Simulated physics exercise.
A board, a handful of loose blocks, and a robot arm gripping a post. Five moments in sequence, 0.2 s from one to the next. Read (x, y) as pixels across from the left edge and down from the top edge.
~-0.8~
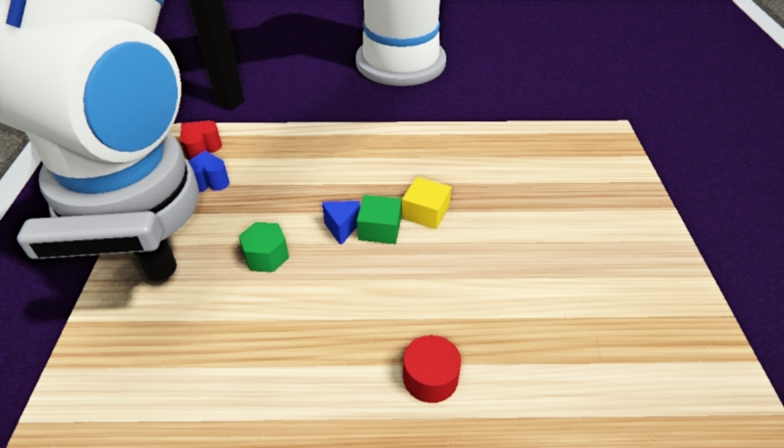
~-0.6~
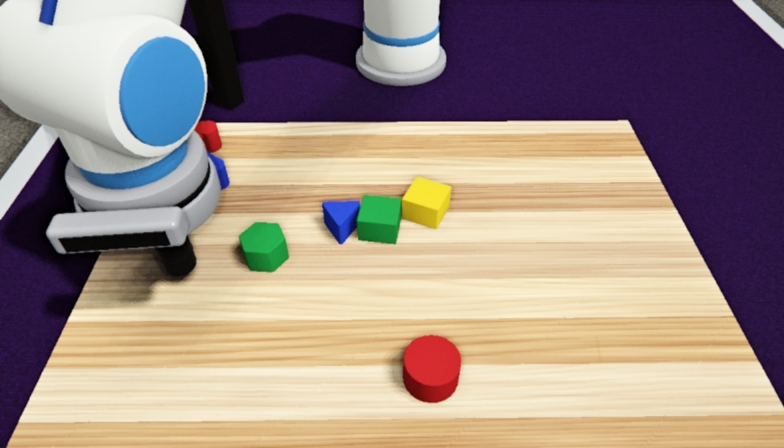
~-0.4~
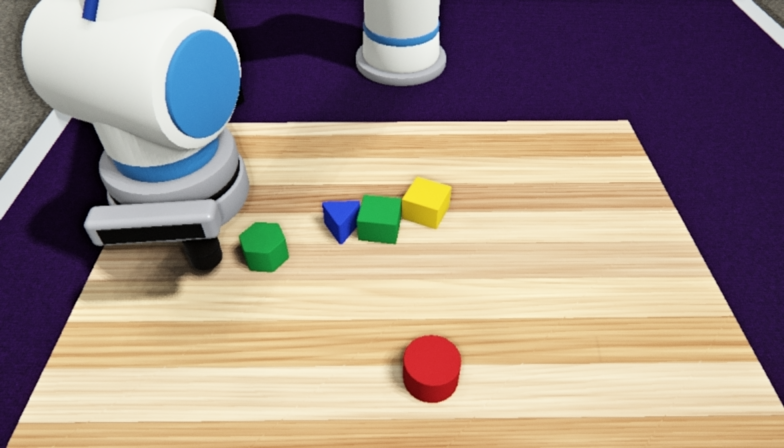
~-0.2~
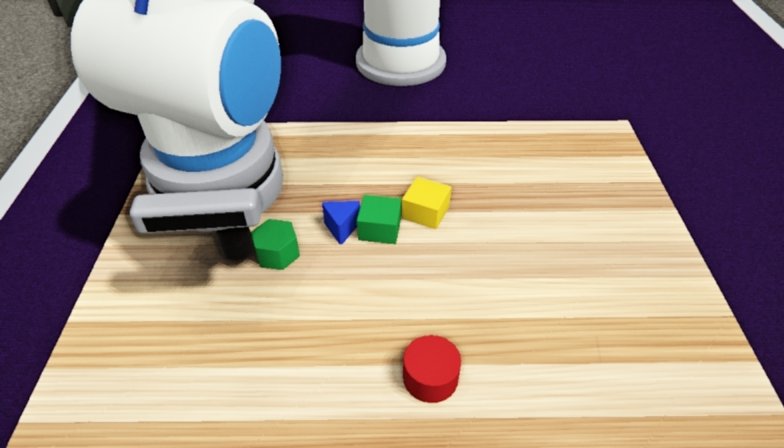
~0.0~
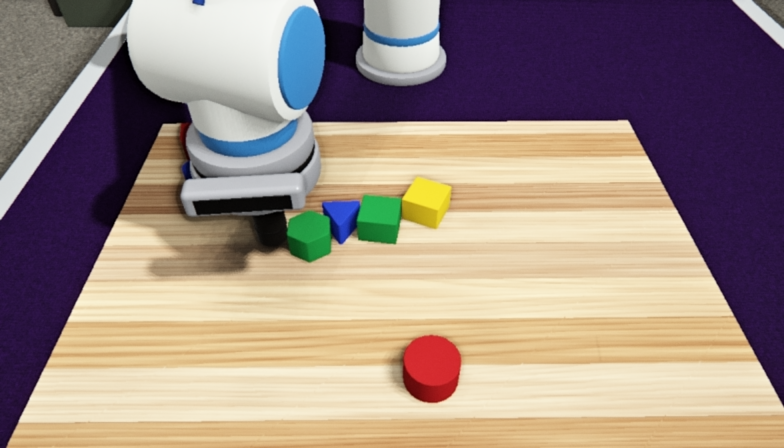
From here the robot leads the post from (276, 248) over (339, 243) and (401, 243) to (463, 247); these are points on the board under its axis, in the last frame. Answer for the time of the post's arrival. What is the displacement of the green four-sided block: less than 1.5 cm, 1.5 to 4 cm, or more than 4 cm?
It gets moved over 4 cm.
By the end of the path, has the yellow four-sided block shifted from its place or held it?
At the end of the path, the yellow four-sided block has moved off its old spot.
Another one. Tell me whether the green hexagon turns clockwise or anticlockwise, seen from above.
Bird's-eye view: Clockwise.
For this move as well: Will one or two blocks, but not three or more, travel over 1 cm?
I'd say no.
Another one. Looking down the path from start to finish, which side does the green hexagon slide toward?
Over to the right.
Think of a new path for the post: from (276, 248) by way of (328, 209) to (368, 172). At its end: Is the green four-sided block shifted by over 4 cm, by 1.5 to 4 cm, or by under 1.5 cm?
Less than 1.5 cm.
On the path given first. One third of the way, post (339, 232); green hexagon (372, 232), turned 15° clockwise; blue triangular block (352, 200), turned 40° anticlockwise; green four-sided block (398, 209), turned 60° anticlockwise; yellow four-sided block (430, 191).
Two thirds of the way, post (402, 232); green hexagon (412, 249), turned 80° clockwise; blue triangular block (352, 200), turned 40° anticlockwise; green four-sided block (419, 202), turned 65° anticlockwise; yellow four-sided block (443, 182).
At the end, post (465, 236); green hexagon (416, 251), turned 95° clockwise; blue triangular block (352, 200), turned 40° anticlockwise; green four-sided block (437, 199), turned 85° anticlockwise; yellow four-sided block (449, 175), turned 15° anticlockwise.
